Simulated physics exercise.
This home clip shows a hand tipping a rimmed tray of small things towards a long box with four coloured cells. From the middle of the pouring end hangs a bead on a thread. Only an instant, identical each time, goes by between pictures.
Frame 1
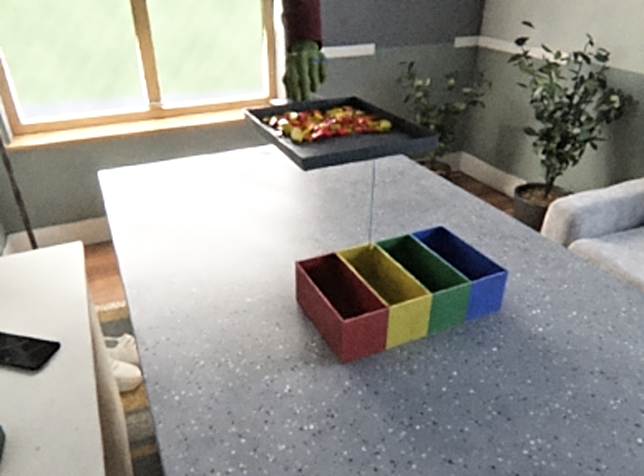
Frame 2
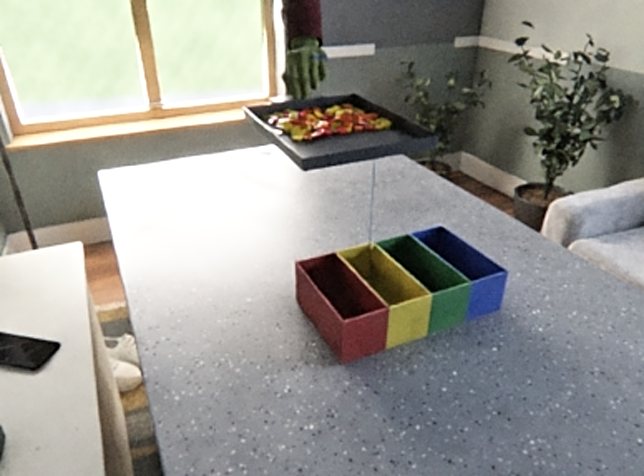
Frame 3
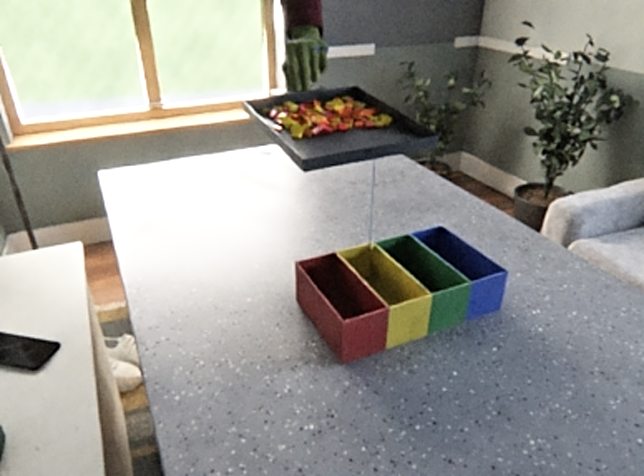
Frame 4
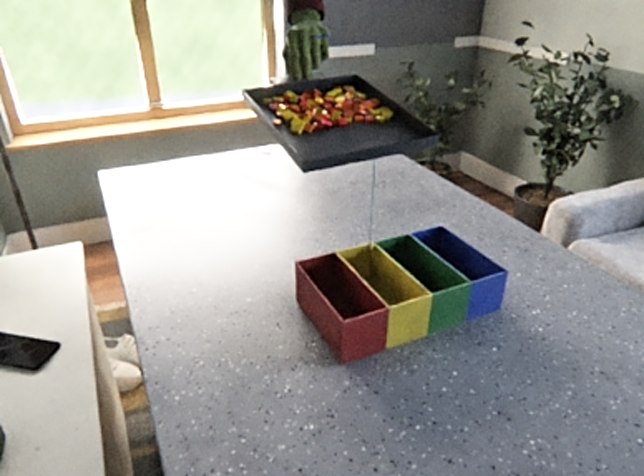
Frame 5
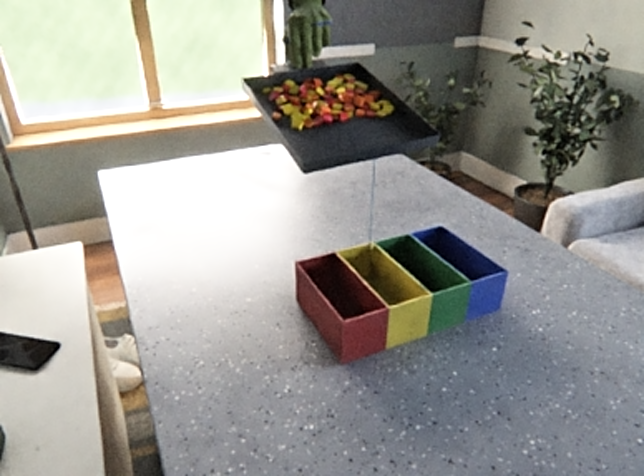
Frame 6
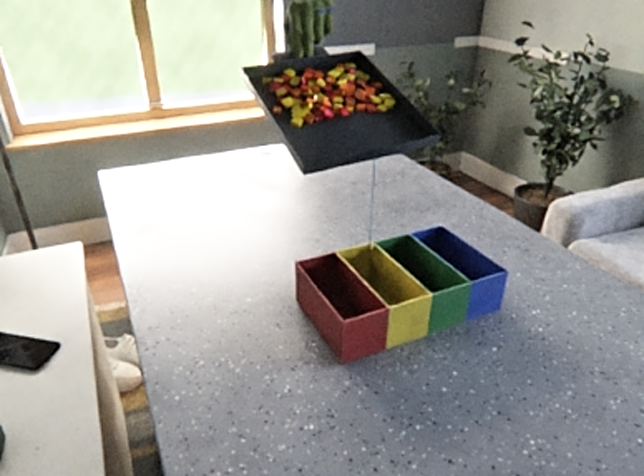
Dark tray of small red and yellow pieces tilting gradually as a hand raises its far side above a four-coloured box.
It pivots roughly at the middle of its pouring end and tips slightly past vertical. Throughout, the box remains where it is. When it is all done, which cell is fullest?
Fullest: The red cell.
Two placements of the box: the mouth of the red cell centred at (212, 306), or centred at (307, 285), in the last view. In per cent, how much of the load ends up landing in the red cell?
You'd end up with around 0 per cent and then around 30 per cent.
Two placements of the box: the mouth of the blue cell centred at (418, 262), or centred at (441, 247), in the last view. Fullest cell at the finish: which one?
The cell in yellow, then that red cell.
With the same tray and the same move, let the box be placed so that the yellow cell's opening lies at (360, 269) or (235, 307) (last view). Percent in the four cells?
The first yields 100 per cent and the second 50 per cent.
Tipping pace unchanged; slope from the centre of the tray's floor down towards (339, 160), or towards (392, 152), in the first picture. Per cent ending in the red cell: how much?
The share is 60 per cent in the first and 0 per cent in the second.
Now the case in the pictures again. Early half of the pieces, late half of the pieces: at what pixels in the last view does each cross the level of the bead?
About (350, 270), and after that about (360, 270).
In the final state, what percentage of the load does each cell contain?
Red cell some 50; yellow cell some 30; green cell some 20; blue cell some 0.
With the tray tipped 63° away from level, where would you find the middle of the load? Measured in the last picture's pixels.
I'd put it at about (355, 143).
Soon after the last picture, tray tipped steeply; nearly all on the tray; a small part falling or outside the box.
A little later, tray tipped past a quarter turn; most on the tray; a small part in the red cell; a stray few in the yellow cell; a stray few in the green cell; a stray few falling or outside the box.
Later still, tray tipped past a quarter turn; about half in the red cell; about a quarter in the yellow cell; about a quarter in the green cell; a small part falling or outside the box.
At rest, tray tipped past a quarter turn; about half in the red cell; about a quarter in the yellow cell; about a quarter in the green cell; none in the blue cell; a small part outside the box.
